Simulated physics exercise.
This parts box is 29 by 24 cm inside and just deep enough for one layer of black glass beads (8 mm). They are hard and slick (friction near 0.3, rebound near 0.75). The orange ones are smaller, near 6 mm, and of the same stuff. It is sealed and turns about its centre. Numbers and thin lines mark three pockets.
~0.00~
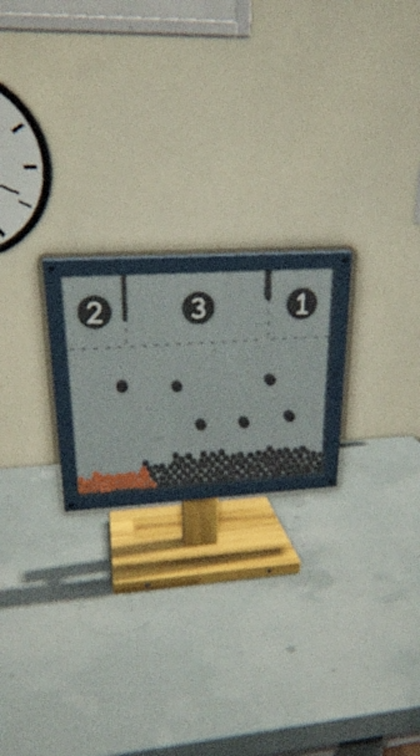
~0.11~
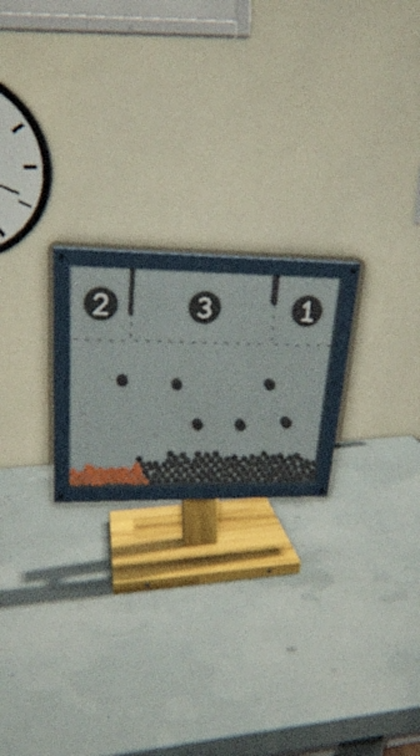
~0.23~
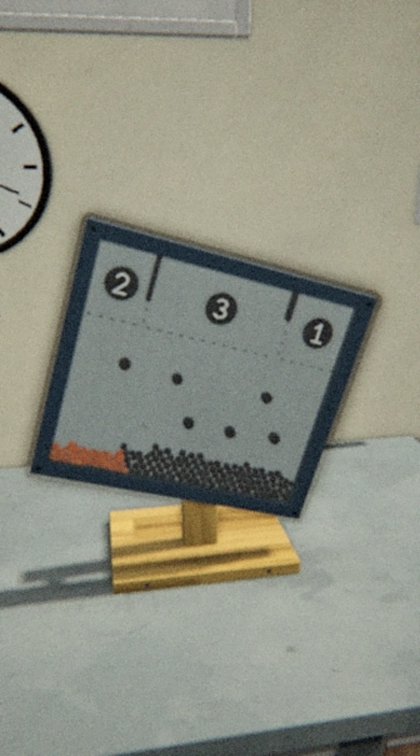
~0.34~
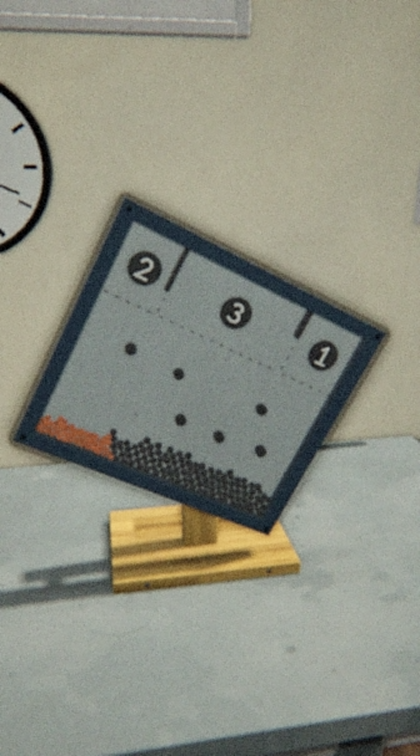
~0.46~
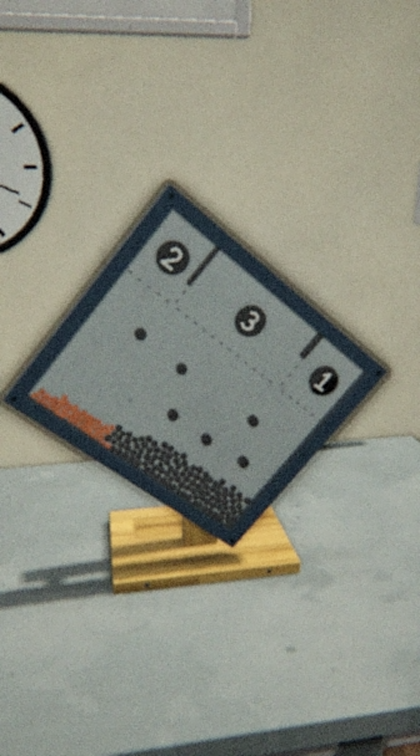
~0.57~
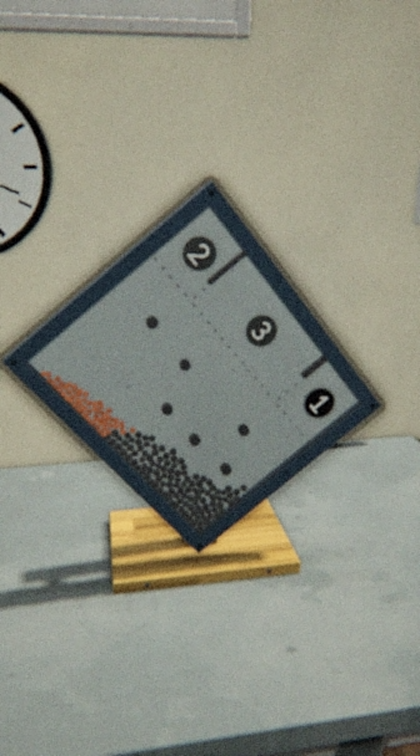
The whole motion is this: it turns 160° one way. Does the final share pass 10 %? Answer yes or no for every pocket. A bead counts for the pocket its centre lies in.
No. 1: Yes; no. 2: No; no. 3: Yes.
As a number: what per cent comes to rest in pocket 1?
Roughly 65 per cent.
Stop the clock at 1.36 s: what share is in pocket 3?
Roughly 0 per cent.
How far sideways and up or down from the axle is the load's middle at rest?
Some 6 cm left and 11 cm below.
After 0.97 s, it stands 93° clockwise; the beads' middle is 7 cm left of and 10 cm below the centre; nothing in the marked areas.
After 1.36 s, it stands 133° clockwise; the beads' middle is 6 cm left of and 11 cm below the centre; no. 1, 50 %.
After 1.69 s, it stands 160° clockwise; the beads' middle is 8 cm left of and 10 cm below the centre; no. 1, 65 %, no. 3, 10 %.
Settled by 3.1 s, it stands 160° clockwise; no. 1, 65 %, no. 2, 0 %, no. 3, 25 %, elsewhere 10 %.
